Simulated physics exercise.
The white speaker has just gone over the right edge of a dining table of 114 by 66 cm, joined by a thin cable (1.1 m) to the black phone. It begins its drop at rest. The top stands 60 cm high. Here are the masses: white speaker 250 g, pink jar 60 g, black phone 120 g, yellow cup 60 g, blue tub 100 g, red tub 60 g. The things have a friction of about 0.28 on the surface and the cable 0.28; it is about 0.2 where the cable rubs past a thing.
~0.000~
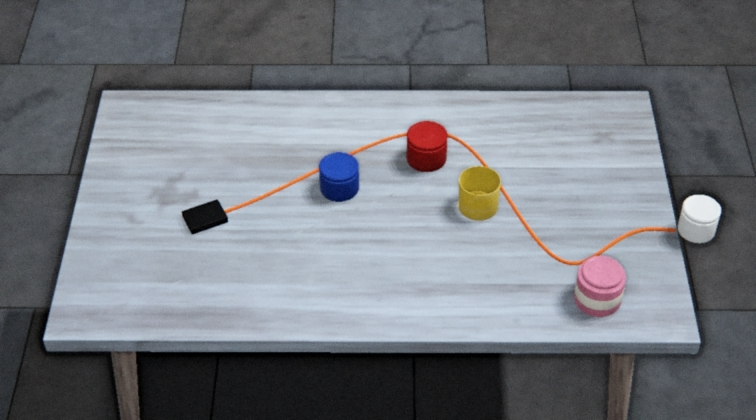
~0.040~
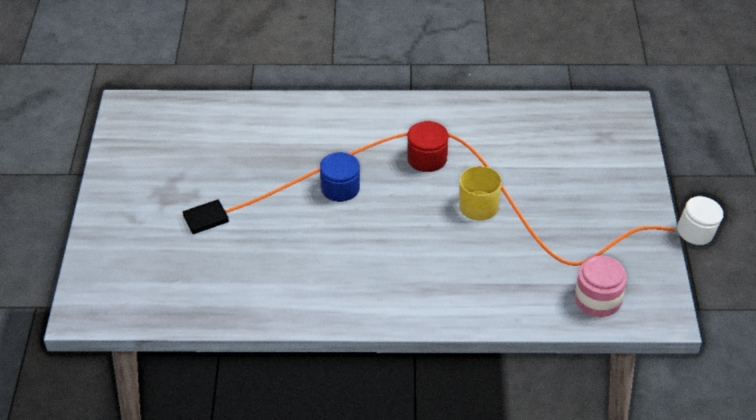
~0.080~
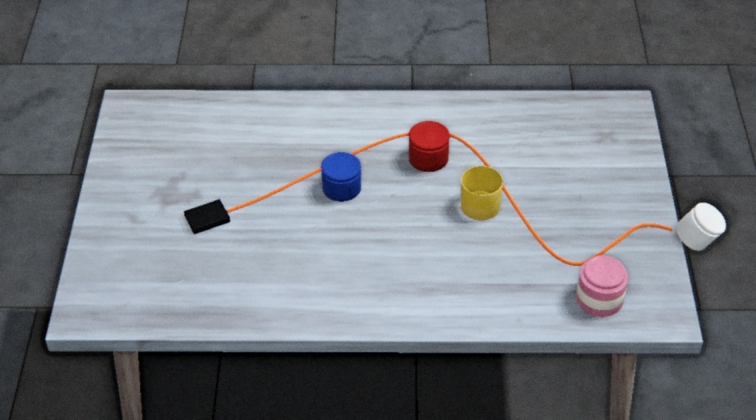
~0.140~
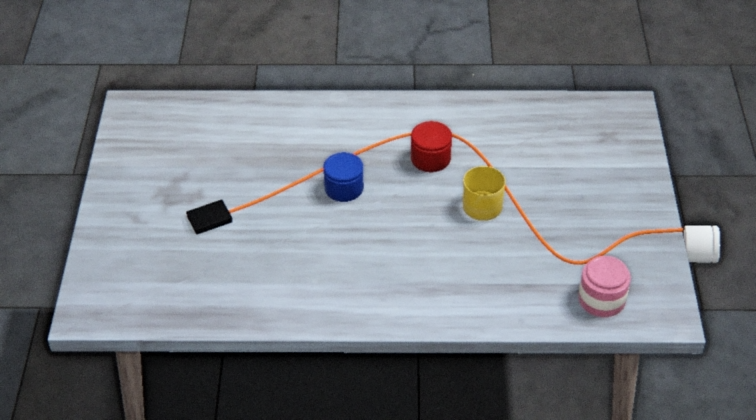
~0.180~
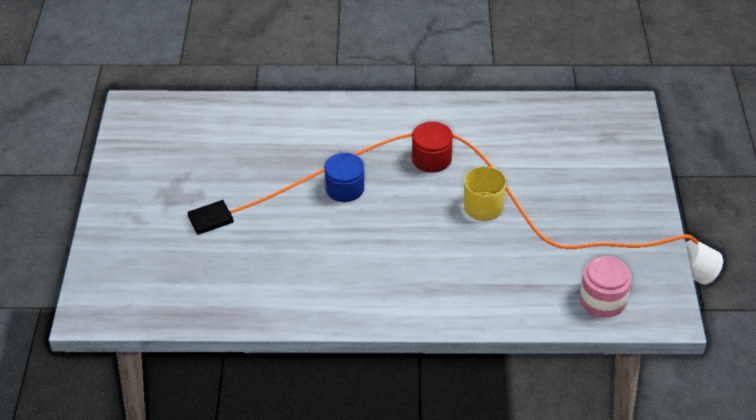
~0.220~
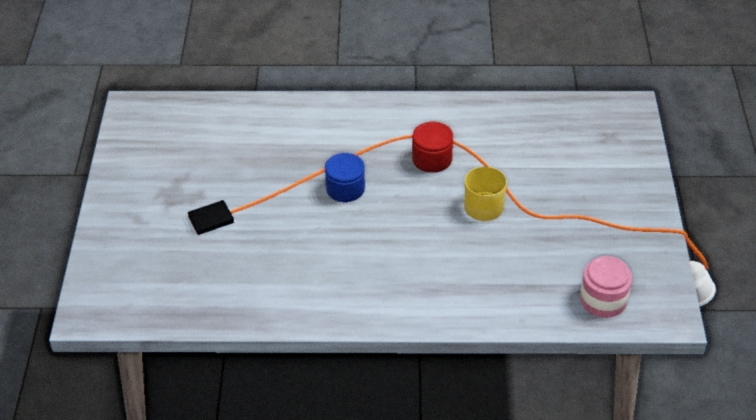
A white cylinder tips over the table's right edge and drops, pulling an orange cable straighter.
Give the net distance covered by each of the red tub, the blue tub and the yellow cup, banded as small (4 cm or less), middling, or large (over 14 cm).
Net distance: The red tub covers a large one; the blue tub covers a middling one; the yellow cup covers a small one.
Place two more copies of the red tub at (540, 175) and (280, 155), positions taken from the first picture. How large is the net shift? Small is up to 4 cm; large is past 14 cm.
Moderate, then slight.
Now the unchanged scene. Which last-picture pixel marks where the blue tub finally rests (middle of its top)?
Around (372, 180).
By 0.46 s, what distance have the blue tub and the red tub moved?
I'd say the blue tub is some 2 cm out, the red tub some 30 cm.
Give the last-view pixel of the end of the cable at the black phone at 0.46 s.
It sits close to (327, 180) in the last view.
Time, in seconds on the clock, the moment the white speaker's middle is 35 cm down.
Around 0.36 seconds on the clock.
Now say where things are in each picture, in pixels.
In the first frame, red tub (427, 134); blue tub (339, 165); yellow cup (480, 180); cable runs through (620, 239) (531, 232) (477, 156) (380, 142) (284, 187).
In the second frame, white speaker (703, 209); cable runs through (620, 239) (478, 156) (285, 186).
In the third frame, white speaker (701, 227); cable runs through (621, 239) (479, 155) (287, 186).
In the fourth frame, white speaker (701, 244); cable runs through (625, 238) (481, 156) (289, 187).
In the fifth frame, white speaker (699, 262); cable runs through (652, 244) (482, 157) (290, 187).
In the sixth frame, red tub (433, 135); blue tub (345, 166); yellow cup (486, 181); cable runs through (683, 233) (564, 217) (484, 163) (386, 142) (290, 187).
At 0.5 s, the cable's tail end at (327, 180); red tub 28 cm off its start, blue tub 2 cm off its start, black phone 20 cm off its start.
At 0.7 s, the cable's tail end at (435, 157); red tub over the edge, blue tub 6 cm off its start, black phone 47 cm off its start.
At 1.0 s, the cable's tail end at (468, 144); red tub over the edge, blue tub 6 cm off its start at (372, 180), black phone 56 cm off its start at (475, 127).
At 1.2 s, the cable's tail end at (471, 144); red tub over the edge, blue tub 6 cm off its start, black phone 57 cm off its start.
At 2.4 s, the cable's tail end at (472, 144); red tub over the edge, blue tub 7 cm off its start at (372, 180), yellow cup 1 cm off its start at (487, 184), black phone 57 cm off its start at (477, 126).
